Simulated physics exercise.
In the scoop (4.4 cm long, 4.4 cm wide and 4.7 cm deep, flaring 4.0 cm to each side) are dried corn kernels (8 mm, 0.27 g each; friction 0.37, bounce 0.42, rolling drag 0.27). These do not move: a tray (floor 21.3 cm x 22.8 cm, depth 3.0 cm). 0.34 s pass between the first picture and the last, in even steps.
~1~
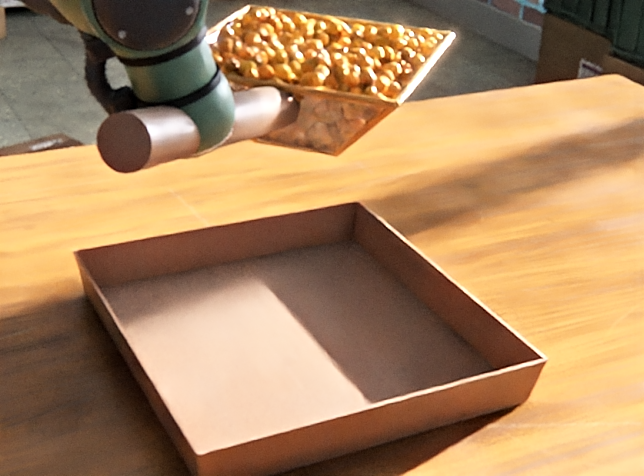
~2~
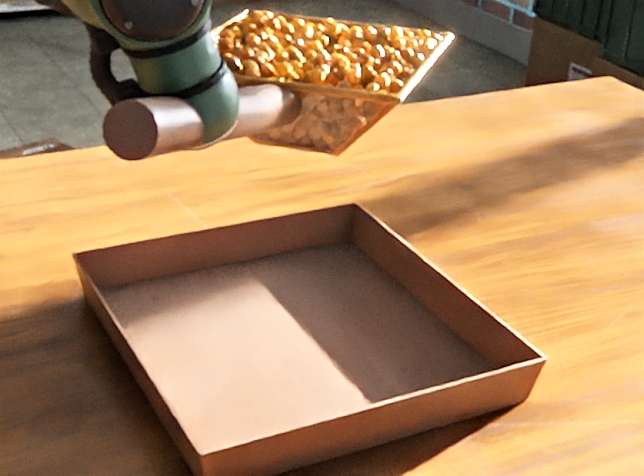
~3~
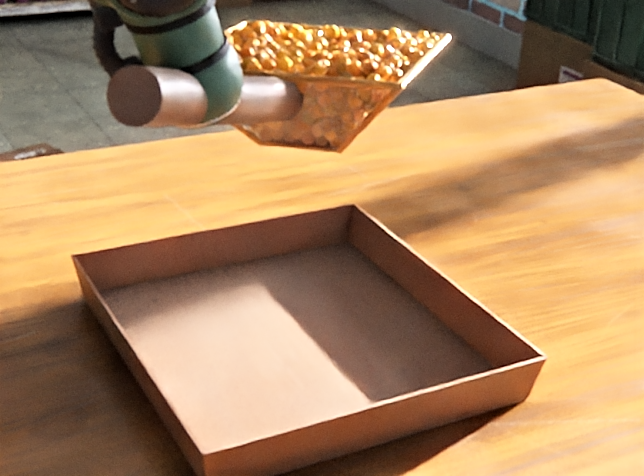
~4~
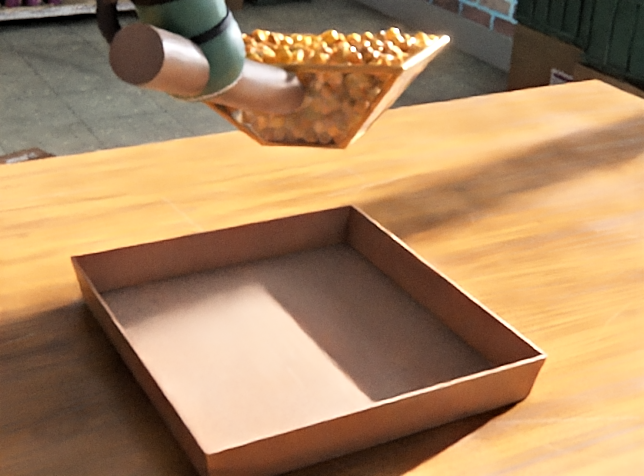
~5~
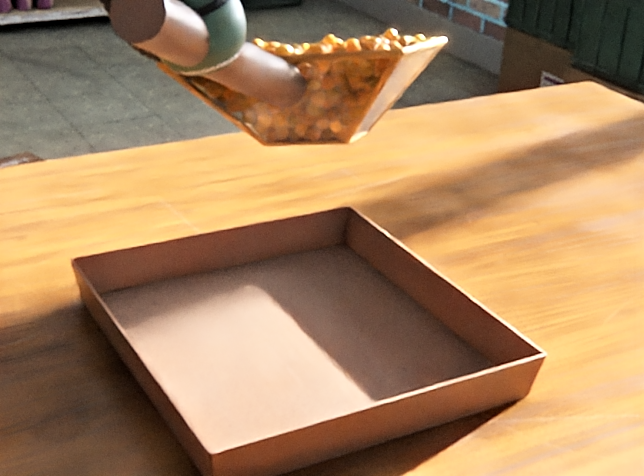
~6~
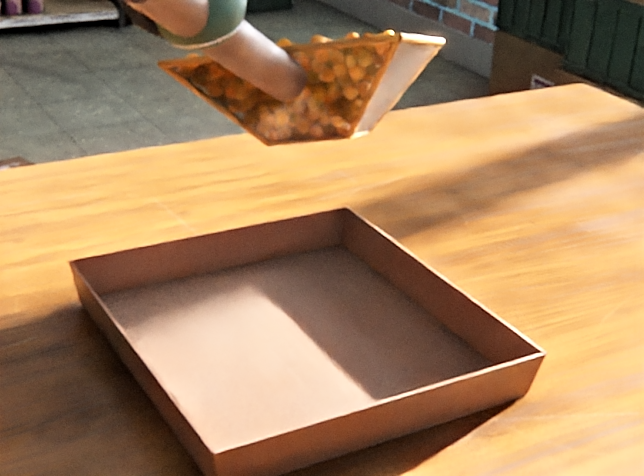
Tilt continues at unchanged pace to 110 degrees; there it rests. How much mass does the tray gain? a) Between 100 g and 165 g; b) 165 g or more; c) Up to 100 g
b, 165 g or more.
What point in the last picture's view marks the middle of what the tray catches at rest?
I'd point at roughly (238, 297).
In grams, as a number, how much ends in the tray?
Mass reading, approx.: 230 g.
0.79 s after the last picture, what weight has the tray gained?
Close to 100 g.
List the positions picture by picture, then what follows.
Scoop at (418, 75); tilt 0 degrees; top of the load at (256, 19); tray at (294, 301), in the first picture.
Scoop at (418, 73); tilt 1 degrees; top of the load at (255, 24), in the second picture.
Scoop at (418, 68); tilt 5 degrees; low side back; top of the load at (247, 32), in the third picture.
Scoop at (418, 62); tilt 10 degrees; low side back; top of the load at (381, 39), in the fourth picture.
Scoop at (417, 55); tilt 15 degrees; low side back; top of the load at (419, 41), in the fifth picture.
Scoop at (416, 49); tilt 20 degrees; low side back; top of the load at (352, 40); tray at (294, 304), in the sixth picture.
Then, 0.43 s after the last picture, tilt 52 degrees; 0 g in the tray, scoop holds 100 %.
Then, 0.79 s after the last picture, tilt 78 degrees; 100 g in the tray, scoop holds 30 %.
Then, 1.14 s after the last picture, tilt 102 degrees; 233 g in the tray, scoop holds 0 %.
Then, 1.44 s after the last picture, tilt 110 degrees; 233 g in the tray, scoop holds 0 %.
In the end, 233 g in the tray, scoop holds 0 %.
